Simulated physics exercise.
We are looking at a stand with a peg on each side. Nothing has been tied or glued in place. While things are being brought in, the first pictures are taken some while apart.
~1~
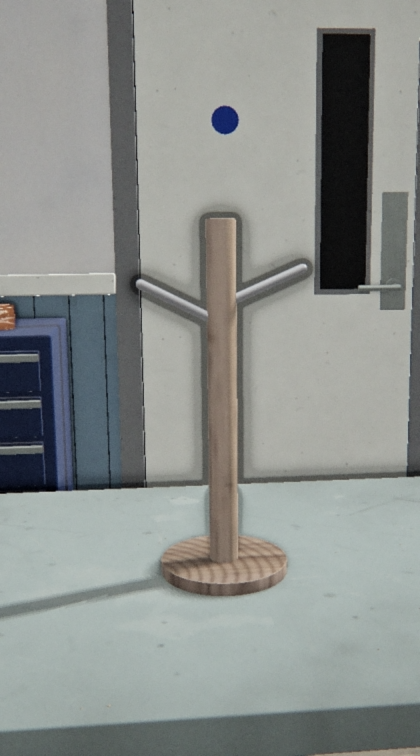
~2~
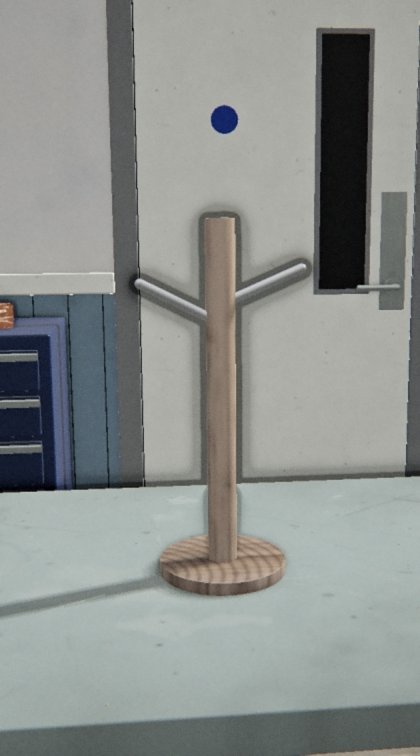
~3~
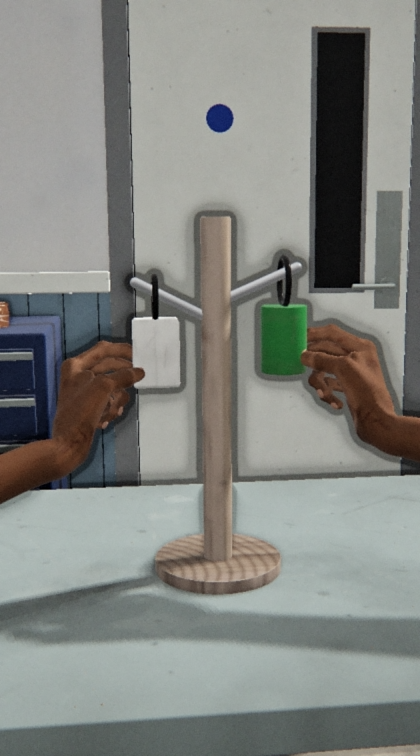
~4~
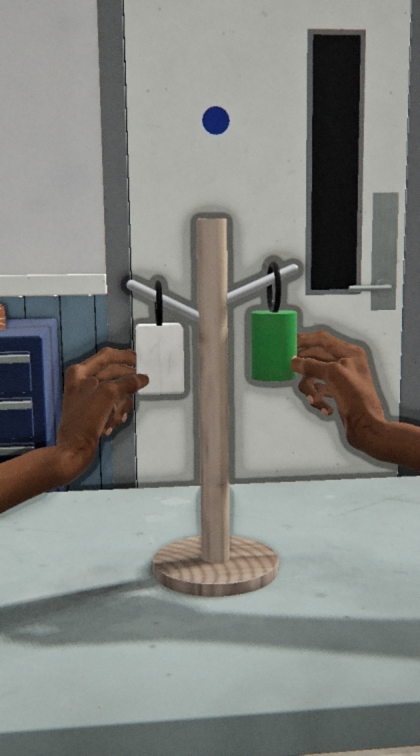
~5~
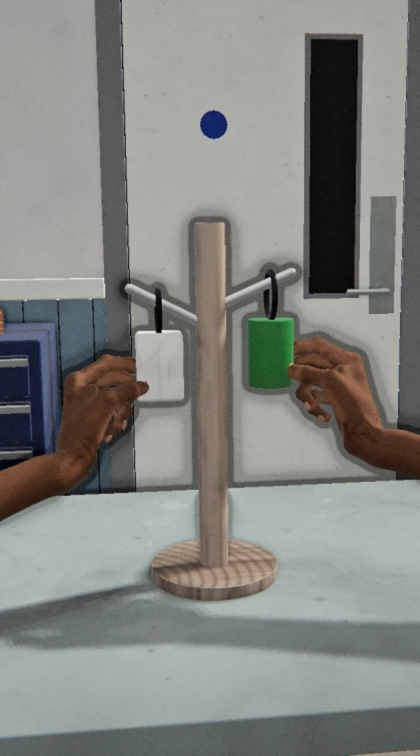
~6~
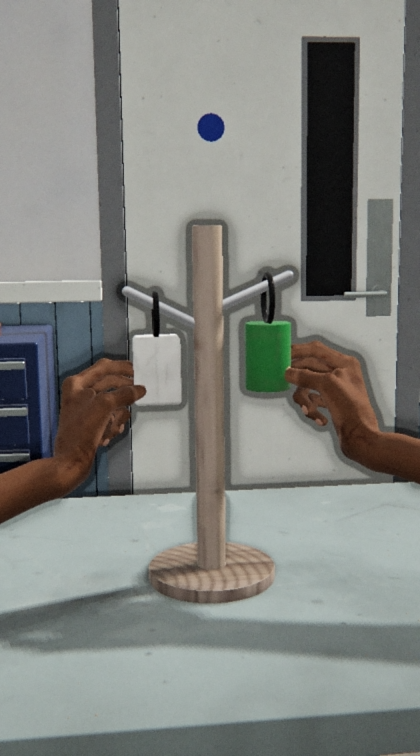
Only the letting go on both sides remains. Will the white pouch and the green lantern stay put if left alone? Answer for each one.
Outcome: White pouch: On; green lantern: On.
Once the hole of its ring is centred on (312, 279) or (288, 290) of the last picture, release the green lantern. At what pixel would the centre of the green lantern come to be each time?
Around (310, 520) for the first, around (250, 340) for the second.
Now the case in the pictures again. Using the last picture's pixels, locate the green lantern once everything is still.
Its middle settles around (247, 344) in the last picture.
Then, 0.14 s later than the last frame, white pouch tilted by 19° near (169, 360); green lantern tilted by 15° near (258, 340).
Then, 0.22 s later than the last frame, white pouch tilted by 20° near (169, 360); green lantern tilted by 7° near (248, 343).
When it is over, the white pouch hangs there, near (169, 360); the green lantern hangs there, near (247, 344).
